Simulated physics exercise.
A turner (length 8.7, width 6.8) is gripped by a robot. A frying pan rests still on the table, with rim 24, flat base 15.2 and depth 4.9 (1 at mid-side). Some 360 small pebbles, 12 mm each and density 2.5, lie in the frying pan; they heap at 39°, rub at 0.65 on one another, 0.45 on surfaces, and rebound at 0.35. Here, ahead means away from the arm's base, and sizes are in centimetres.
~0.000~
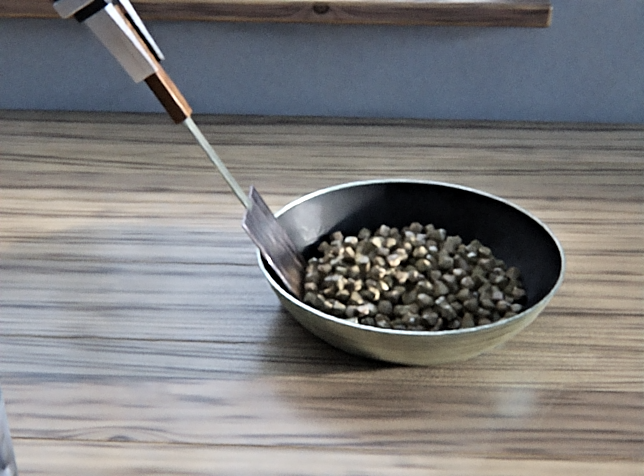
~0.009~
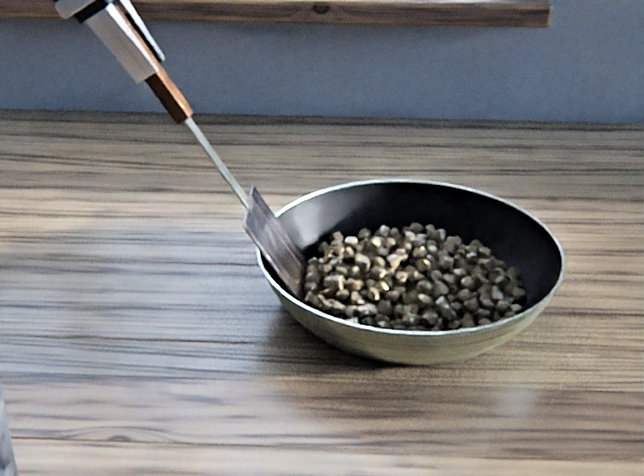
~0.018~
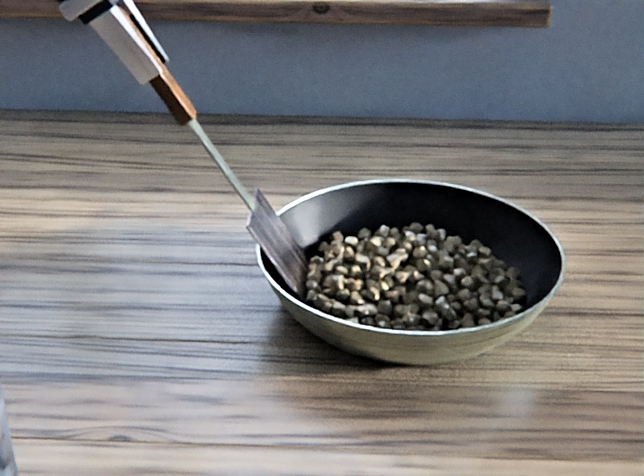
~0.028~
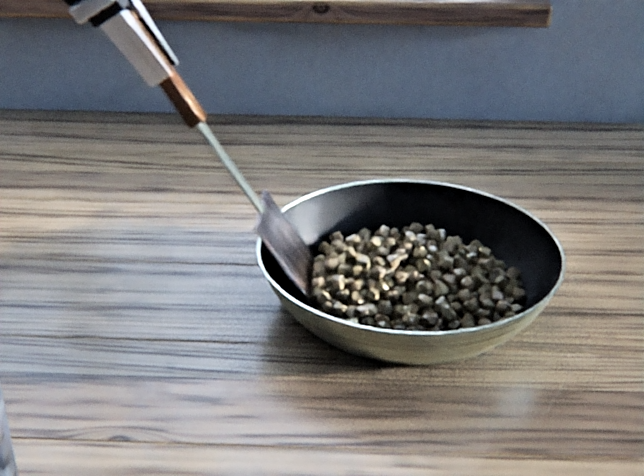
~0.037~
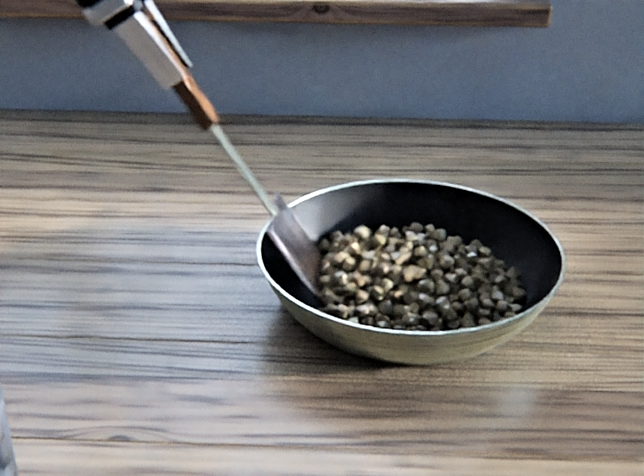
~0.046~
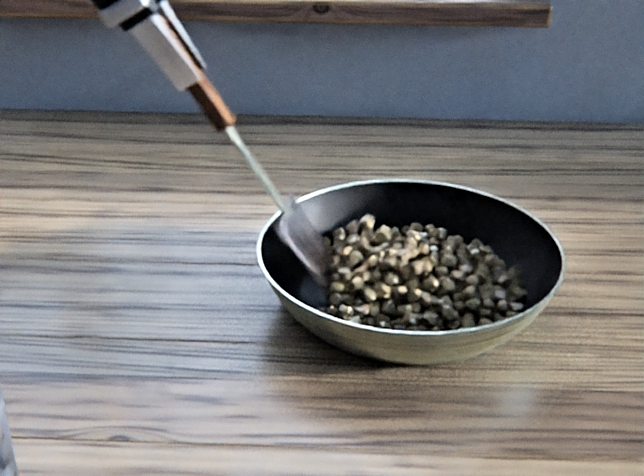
On a wood-grain table, a robot-held turner slides slightly rightward inside a still frying pan, nudging the near edge of heaped pebbles.
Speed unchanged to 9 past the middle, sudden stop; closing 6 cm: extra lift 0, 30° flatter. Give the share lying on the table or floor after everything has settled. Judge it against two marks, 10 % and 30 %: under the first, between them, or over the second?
Between them, so from 10 to 30 %.
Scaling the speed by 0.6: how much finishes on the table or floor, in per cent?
Something close to 15 per cent ends up on the table or floor.
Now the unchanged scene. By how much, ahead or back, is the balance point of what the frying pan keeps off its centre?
What stays is shifted forward by around 3.5 cm.
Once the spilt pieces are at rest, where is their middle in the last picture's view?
Around pixel (605, 292).
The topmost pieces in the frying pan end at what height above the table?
It reaches roughly 6.0 cm.
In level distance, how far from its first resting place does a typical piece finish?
5 cm.
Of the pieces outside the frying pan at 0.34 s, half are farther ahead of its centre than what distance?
That distance is around 16 cm.
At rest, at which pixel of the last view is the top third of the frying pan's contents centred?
Near (514, 259).
After 0.09 s, sloping 58°, highest piece 7 above the table; 356 in the frying pan.
After 0.13 s, sloping 51°, highest piece 8 above the table; 352 in the frying pan, 4 on the blade or in flight.
After 0.34 s, sloping 28°, highest piece 9 above the table; 288 in the frying pan, 53 on the table or floor, 15 on the blade or in flight.
After 1.39 s, sloping 28°, highest piece 6 above the table; 287 in the frying pan, 69 on the table or floor.
At rest, 287 in the frying pan, 69 on the table or floor. That is 19 % on the table or floor.
